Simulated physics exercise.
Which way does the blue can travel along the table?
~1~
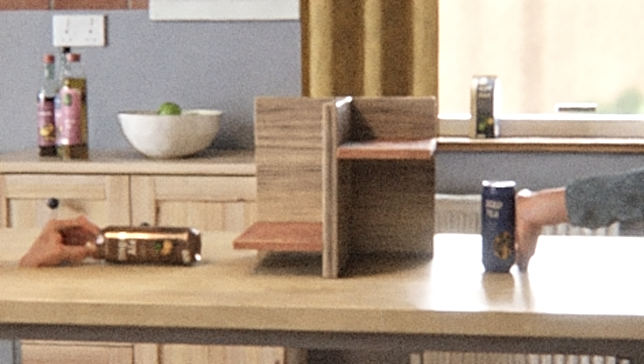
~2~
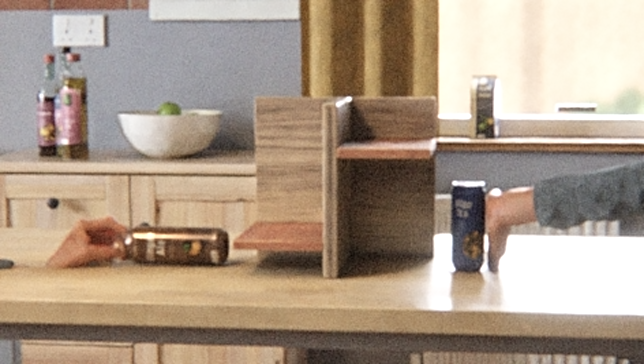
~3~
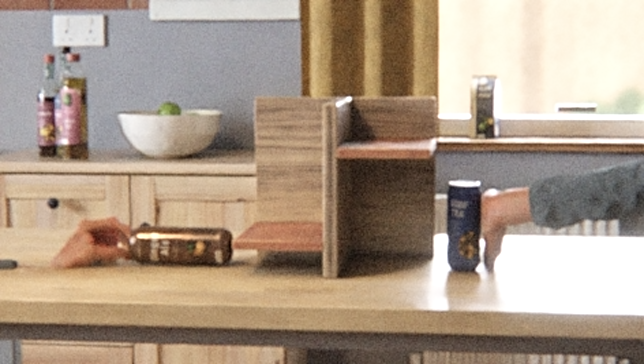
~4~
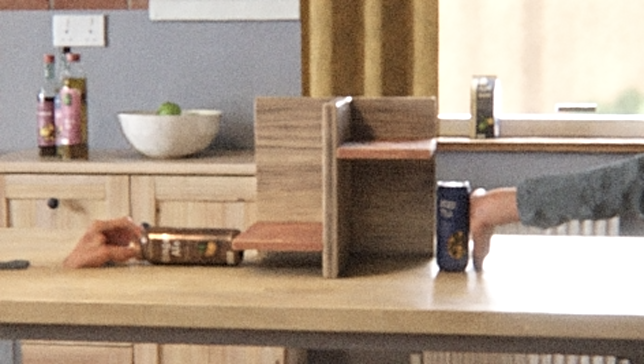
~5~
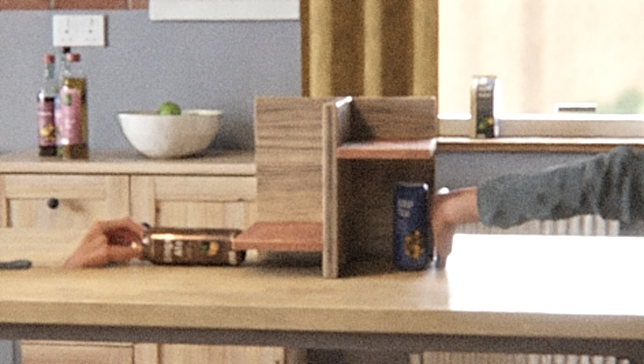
The blue can moves to the left, towards the stand.
